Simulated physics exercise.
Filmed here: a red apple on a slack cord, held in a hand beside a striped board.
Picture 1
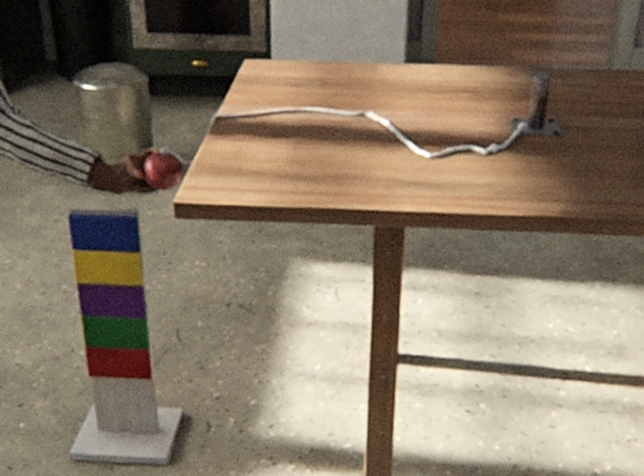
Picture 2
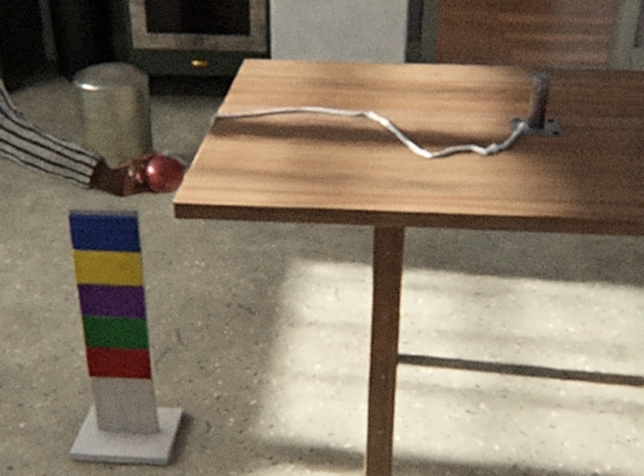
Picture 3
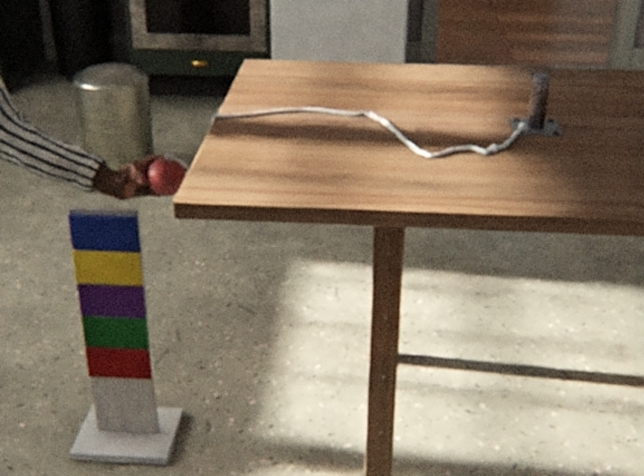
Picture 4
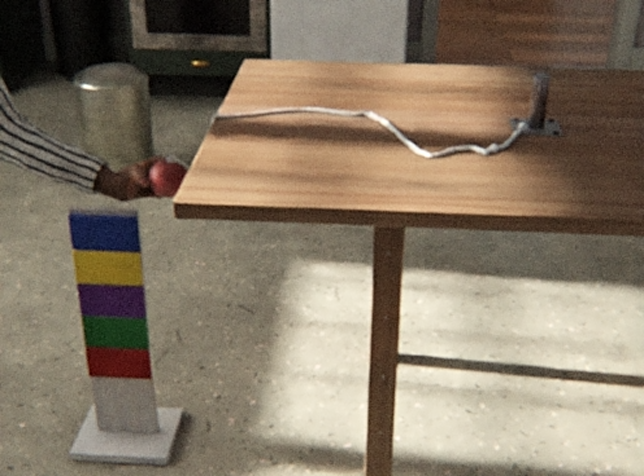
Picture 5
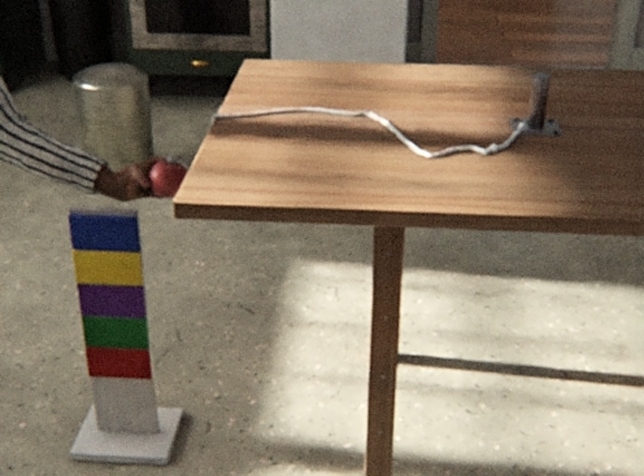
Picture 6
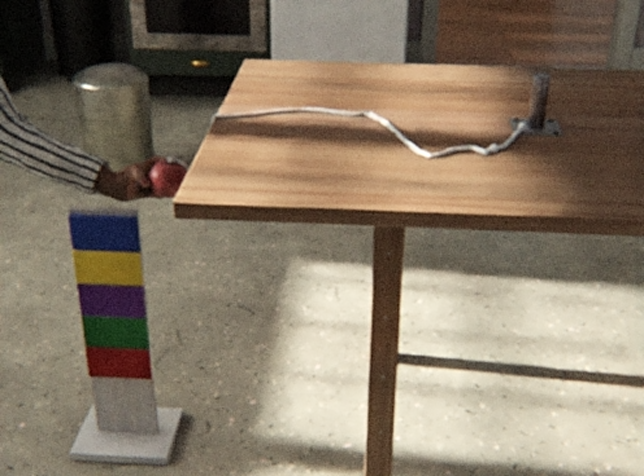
In this clip, a hand in a striped sleeve holds a red apple at the left edge of a wooden table, above a colour-striped board, shifting it very slightly right while a slack cord lies still across the tabletop.
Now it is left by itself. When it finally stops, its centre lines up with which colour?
Red.
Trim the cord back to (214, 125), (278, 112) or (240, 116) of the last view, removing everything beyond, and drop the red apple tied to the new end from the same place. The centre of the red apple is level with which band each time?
Try by try, the answer is purple; blue; yellow.
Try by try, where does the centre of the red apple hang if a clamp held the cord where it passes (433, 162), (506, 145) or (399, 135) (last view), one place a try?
(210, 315), (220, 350), (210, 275).
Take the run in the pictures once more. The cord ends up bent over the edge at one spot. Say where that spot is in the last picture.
Approx. (371, 114).
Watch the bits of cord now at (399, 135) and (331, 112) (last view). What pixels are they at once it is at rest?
They end up at (284, 129) and (212, 183).
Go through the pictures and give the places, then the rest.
Red apple (163, 171); blue (104, 235); yellow (107, 269); purple (111, 302); green (115, 334); red (118, 364), in the first picture.
Red apple (165, 174); cord through (507, 143) (445, 153) (392, 128) (331, 112) (237, 116), in the second picture.
Red apple (167, 177), in the third picture.
Red apple (168, 178); cord through (507, 143) (445, 153) (392, 128) (331, 112) (237, 116), in the fourth picture.
Red apple (168, 179), in the fifth picture.
Red apple (168, 179); cord through (507, 143) (445, 153) (392, 128) (331, 112) (237, 116), in the sixth picture.
Soon after, apple near (220, 336); level with green.
Then, apple near (216, 366); level with red.
At rest, apple near (227, 376); level with red. The cord holds its middle at red.
